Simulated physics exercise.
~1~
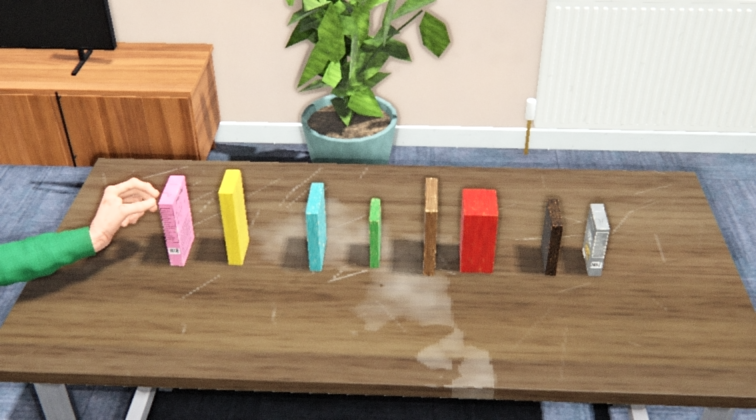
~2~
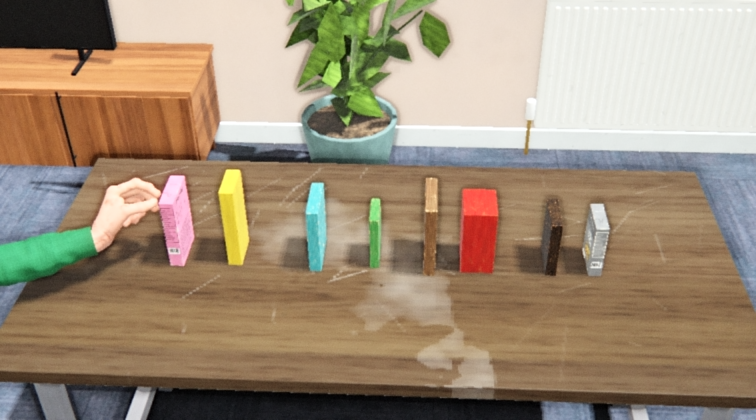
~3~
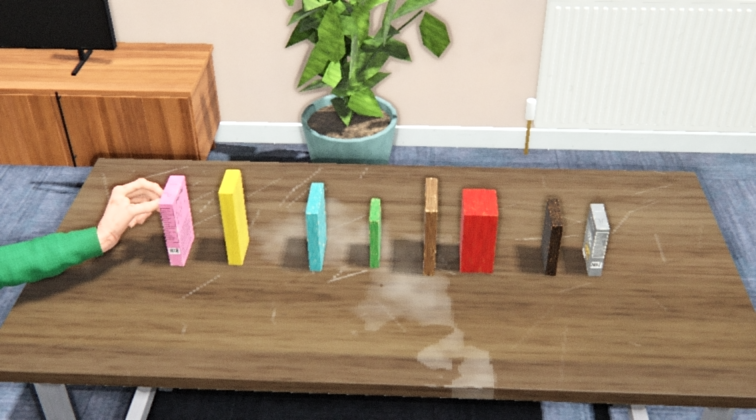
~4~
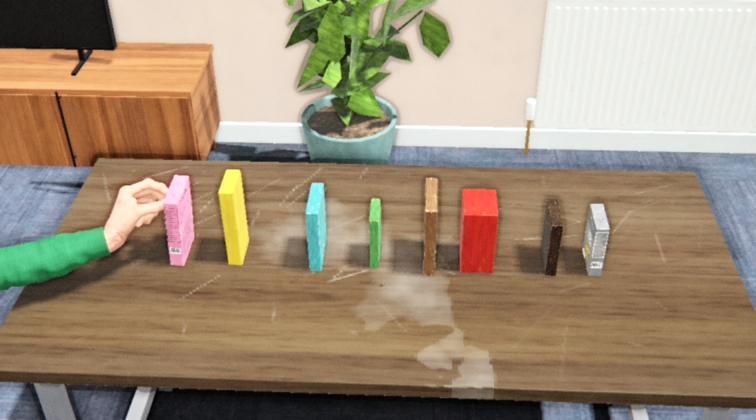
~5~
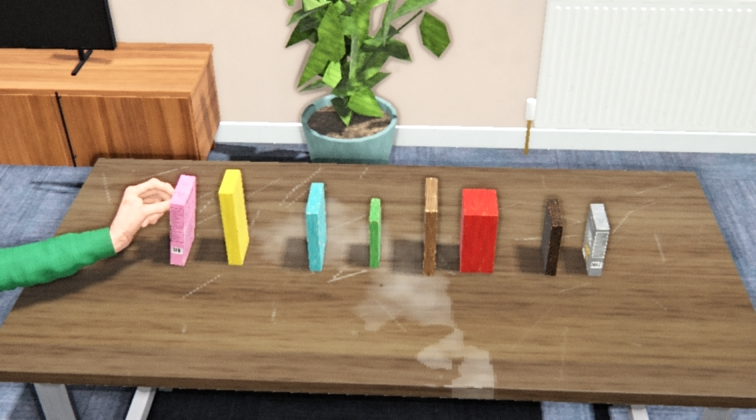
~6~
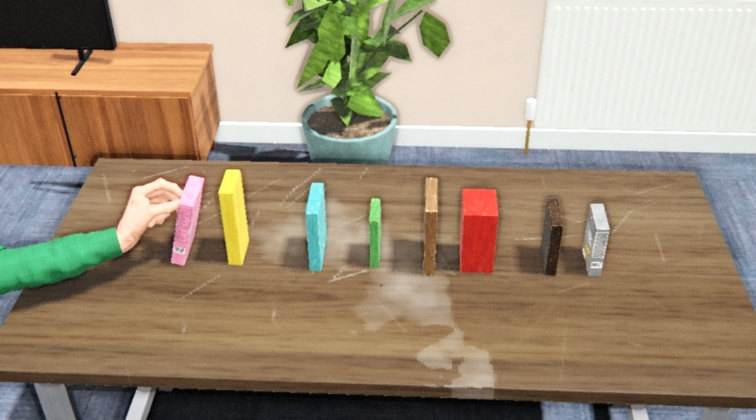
A hand in a green sleeve reaches in from the left and pushes the upper part of a pink packet, which tilts gradually to the right. Beyond it, a spaced row of upright yellow, turquoise, green, brown, red, black and grey pieces stays still on a scratched wooden table. The fixed, slightly raised view shows a room with a potted plant, wooden cabinet and white radiator behind.
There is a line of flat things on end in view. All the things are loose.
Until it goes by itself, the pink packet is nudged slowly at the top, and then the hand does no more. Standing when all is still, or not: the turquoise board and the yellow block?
Turquoise board: Not standing; yellow block: Not standing.
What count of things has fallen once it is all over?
That makes 5 altogether.
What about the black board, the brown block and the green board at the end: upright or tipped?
Result - black board up, brown block down, green board down.
Then, 0.30 s after the last picture, pink packet 51° over; yellow block tipped 19° from how it was near (250, 219).
Then, 0.50 s after the last picture, pink packet 76° over; yellow block tipped 74° from how it was near (285, 239); turquoise board tipped 40° from how it was near (342, 232).
Then, 0.70 s after the last picture, pink packet 76° over; yellow block on its side near (288, 244); turquoise board on its side near (359, 246); green board on its side.
Then, 1.30 s after the last picture, turquoise board resting near (360, 245); yellow block resting near (288, 244).
At rest, tipped over on the table, turquoise board, green board, yellow block and brown block; the other 2 in place. Seen from the same camera at the end, turquoise board near (359, 247), yellow block near (288, 244).
